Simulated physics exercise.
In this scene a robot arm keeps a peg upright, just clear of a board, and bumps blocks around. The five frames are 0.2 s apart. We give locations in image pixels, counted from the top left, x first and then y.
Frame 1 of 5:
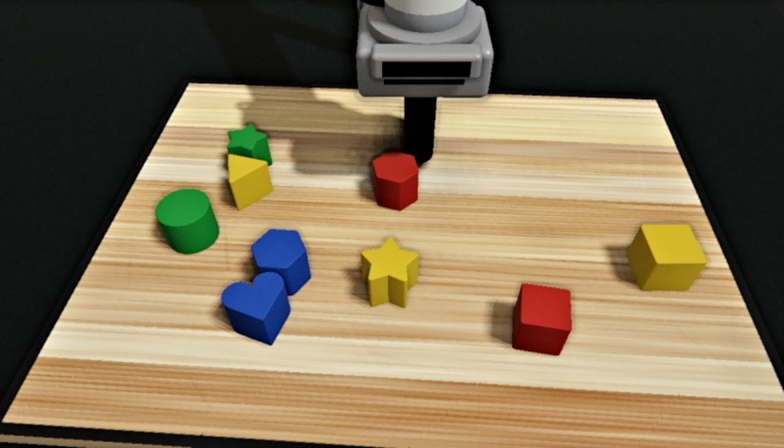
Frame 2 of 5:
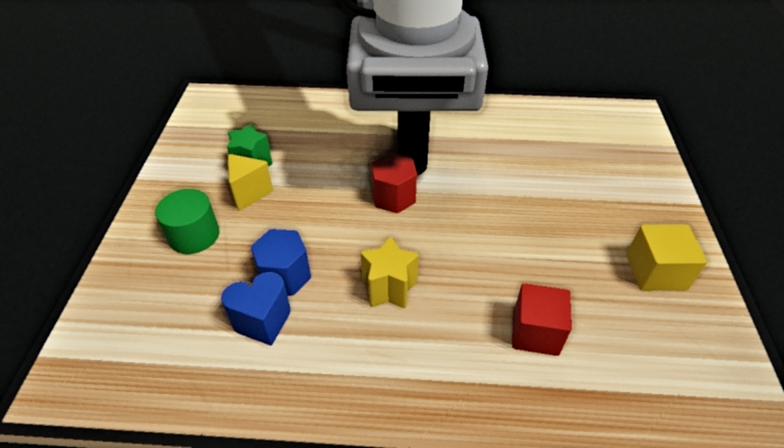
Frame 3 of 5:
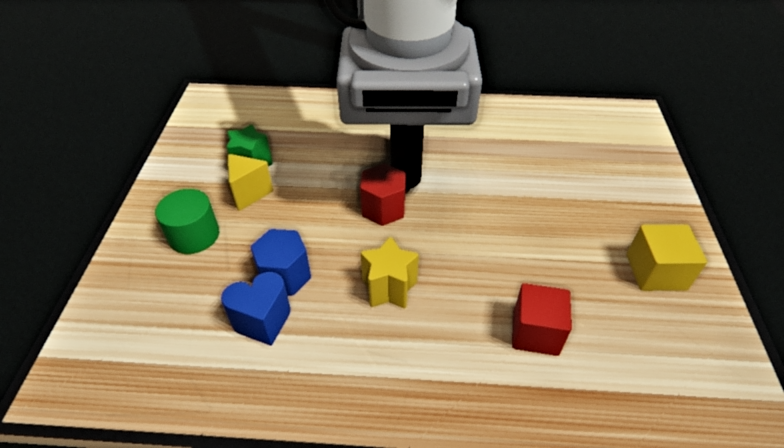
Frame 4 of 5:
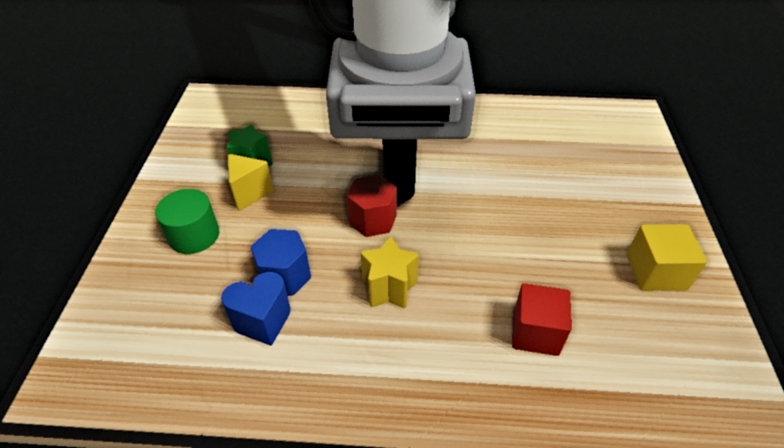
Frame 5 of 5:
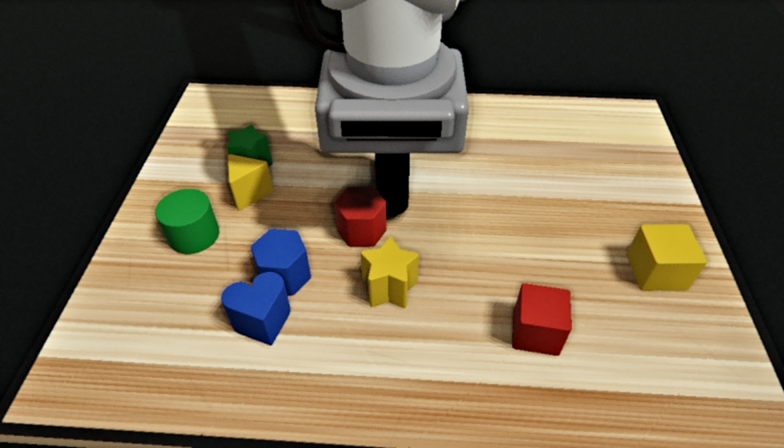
Robot arm with a black peg pushing a red hexagonal block toward the viewer and slightly left among still coloured blocks.
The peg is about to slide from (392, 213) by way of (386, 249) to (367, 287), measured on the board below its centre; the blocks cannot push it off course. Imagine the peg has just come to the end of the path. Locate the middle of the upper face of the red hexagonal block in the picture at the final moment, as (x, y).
Final place: (343, 217).
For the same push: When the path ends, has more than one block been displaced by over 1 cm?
That would be a yes.
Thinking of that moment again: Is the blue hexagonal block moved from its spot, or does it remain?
Not moved.
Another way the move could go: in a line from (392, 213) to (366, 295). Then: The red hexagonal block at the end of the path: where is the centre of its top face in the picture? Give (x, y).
I think it will end close to (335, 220).
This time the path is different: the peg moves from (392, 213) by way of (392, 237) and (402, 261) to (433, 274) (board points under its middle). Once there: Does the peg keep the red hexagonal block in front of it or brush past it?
Final position: To the side or behind.
On the path given first. Halfway along, peg (386, 241); red hexagonal block (344, 216), turned 35° clockwise.
At the end, peg (366, 278); blue hexagonal block unmoved; red hexagonal block (343, 217), turned 45° clockwise; yellow star block (390, 284).
